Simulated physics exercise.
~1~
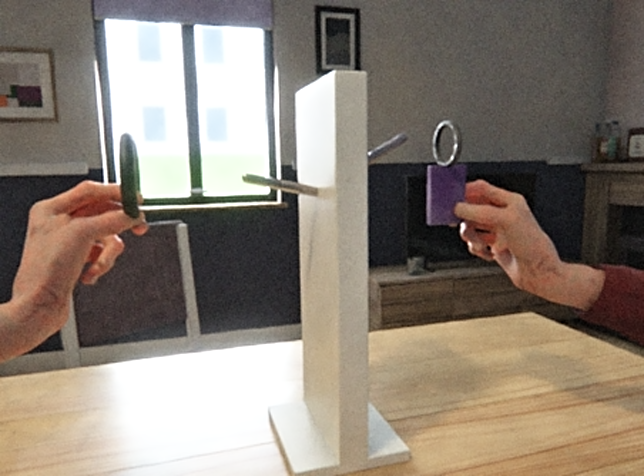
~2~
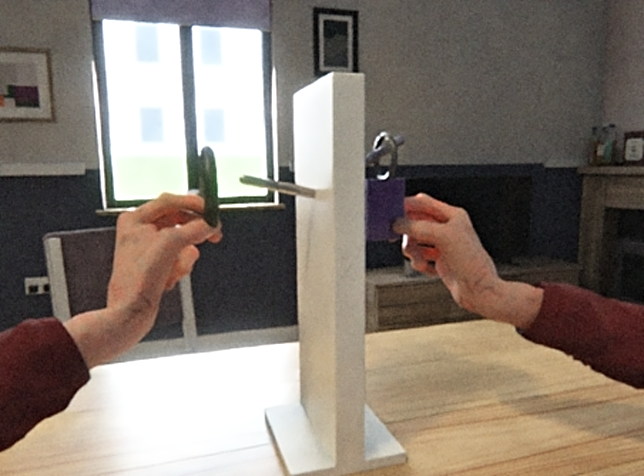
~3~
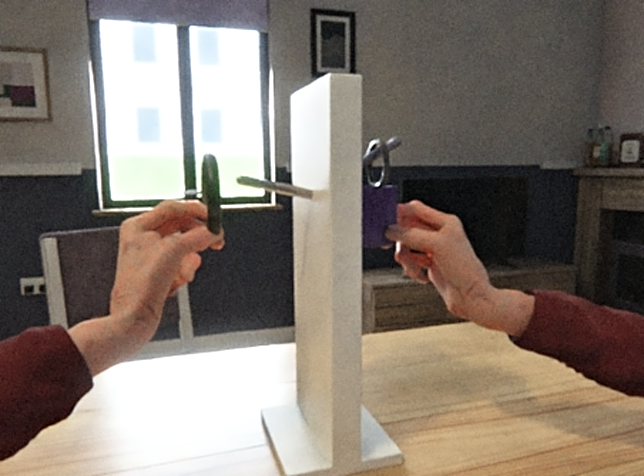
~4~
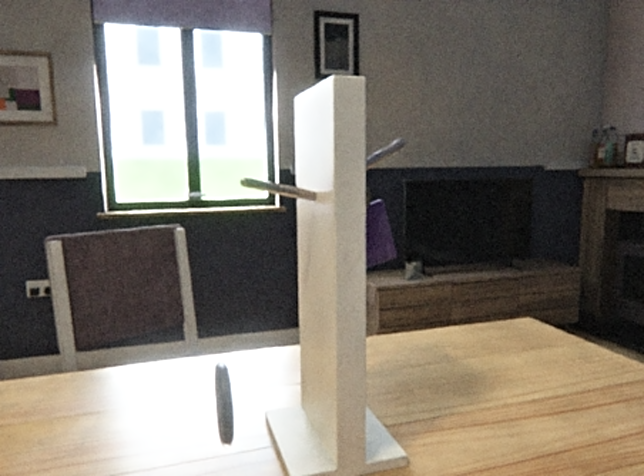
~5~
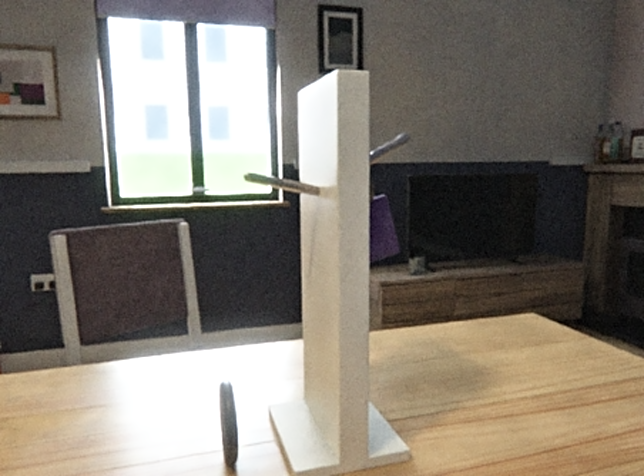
A white peg stand rises from a pale wooden table in a dim living room, seen from a slightly swaying handheld view, with a bright window behind on the left and a dark television on the right. A left hand holds a thin black ring of tape, and a right hand holds a purple tag with a metal ring. Both hands bring their things in toward the two pegs, then lower them slightly. The hands let go and leave. The purple tag stays hanging, tilted, on the right, while the black tape drops beside the stand toward the tabletop.
